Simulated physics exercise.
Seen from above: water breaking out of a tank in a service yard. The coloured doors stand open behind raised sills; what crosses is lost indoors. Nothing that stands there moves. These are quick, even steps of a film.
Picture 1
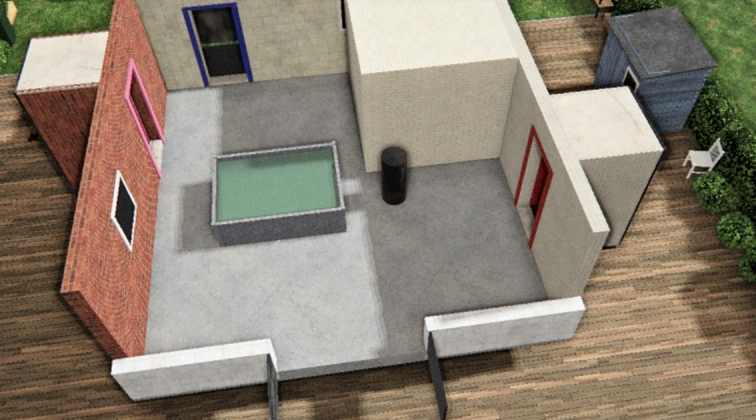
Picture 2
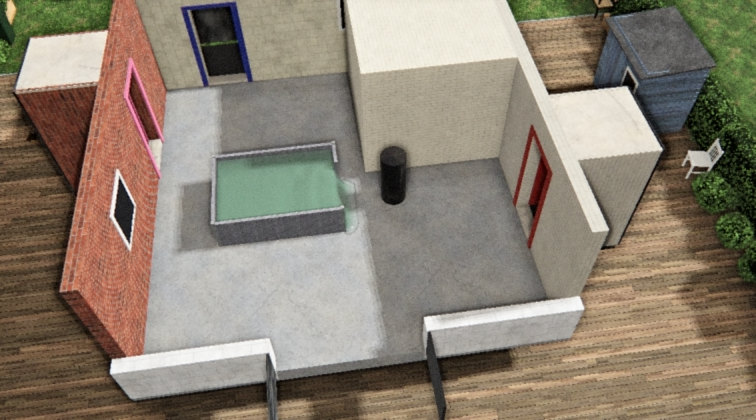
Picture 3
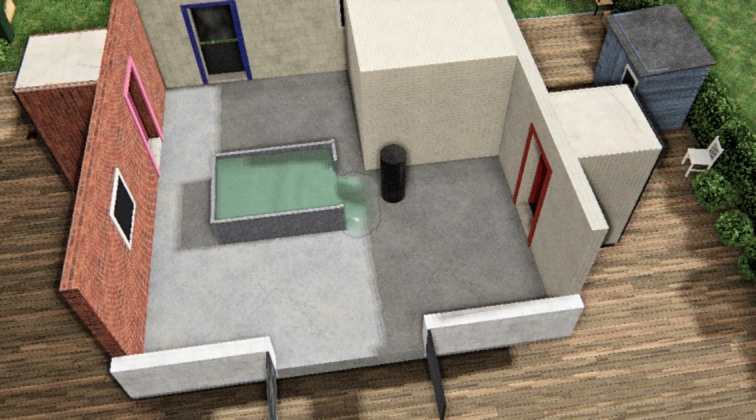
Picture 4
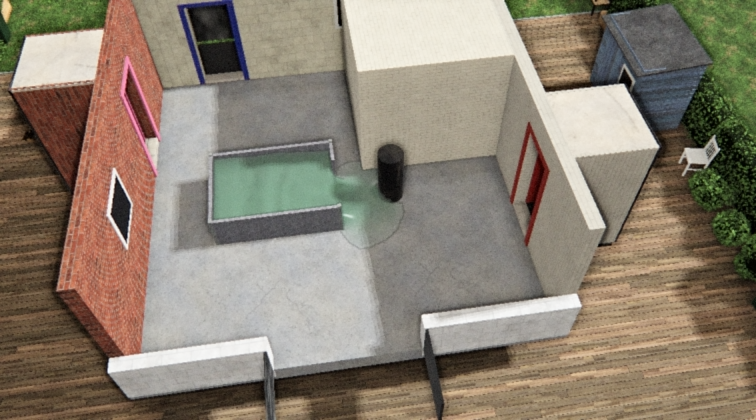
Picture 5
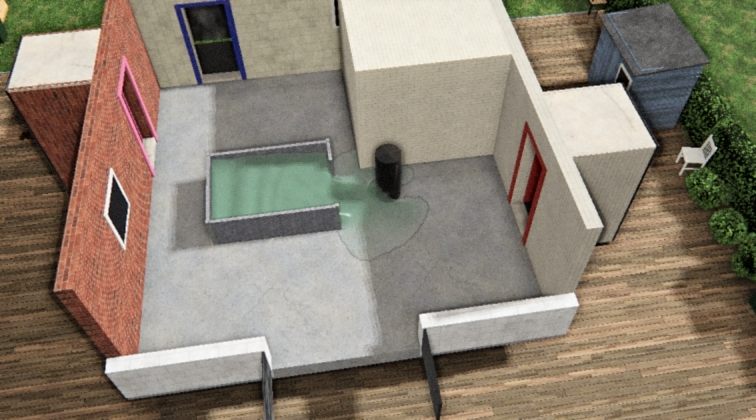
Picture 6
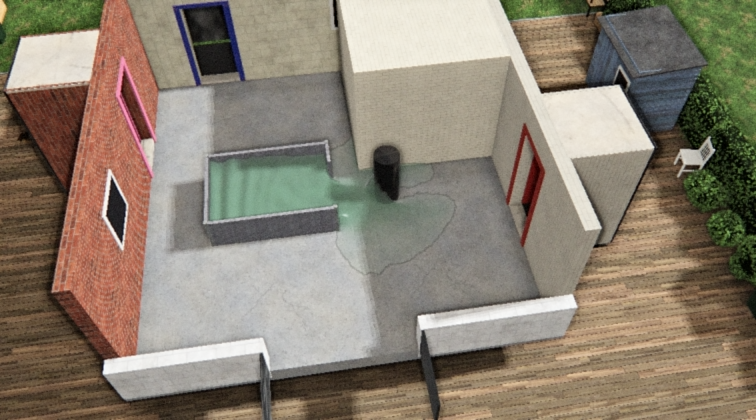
Green water sat still in a gray tank in a walled yard, then broke out through a gap on its right side and spread across the floor, flowing around a black cylinder.
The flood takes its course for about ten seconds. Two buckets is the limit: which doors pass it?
In the end: The pink door stays under that; the blue door stays under that; the red door takes more than that.
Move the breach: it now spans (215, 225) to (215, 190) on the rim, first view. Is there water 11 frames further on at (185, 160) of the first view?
There: Covered.
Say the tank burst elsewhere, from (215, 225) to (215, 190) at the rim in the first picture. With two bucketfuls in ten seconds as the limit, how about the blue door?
Blue passes that mark.
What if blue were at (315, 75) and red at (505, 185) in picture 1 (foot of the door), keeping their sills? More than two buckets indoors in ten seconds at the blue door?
Then: The blue door is under.
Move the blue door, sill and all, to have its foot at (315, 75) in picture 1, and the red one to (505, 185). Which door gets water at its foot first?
That is the red one.
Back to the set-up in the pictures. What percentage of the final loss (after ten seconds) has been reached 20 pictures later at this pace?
About 25 per cent.
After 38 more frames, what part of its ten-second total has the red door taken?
Roughly 75 per cent.
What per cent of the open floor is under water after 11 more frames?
Near 30 in a hundred.
A moment on, water covers 25 % of the floor; the pink door not reached, the blue door not reached, the red door under two buckets in.
Next, water covers 30 % of the floor; the pink door not reached, the blue door not reached, the red door over two buckets in.
Then, water covers 40 % of the floor; the pink door not reached, the blue door not reached, the red door far over two buckets in.
Later, water covers 50 % of the floor; the pink door not reached, the blue door not reached, the red door far over two buckets in.
In the end, water covers 70 % of the floor; the pink door not reached, the blue door wet at the sill, nothing in, the red door far over two buckets in.
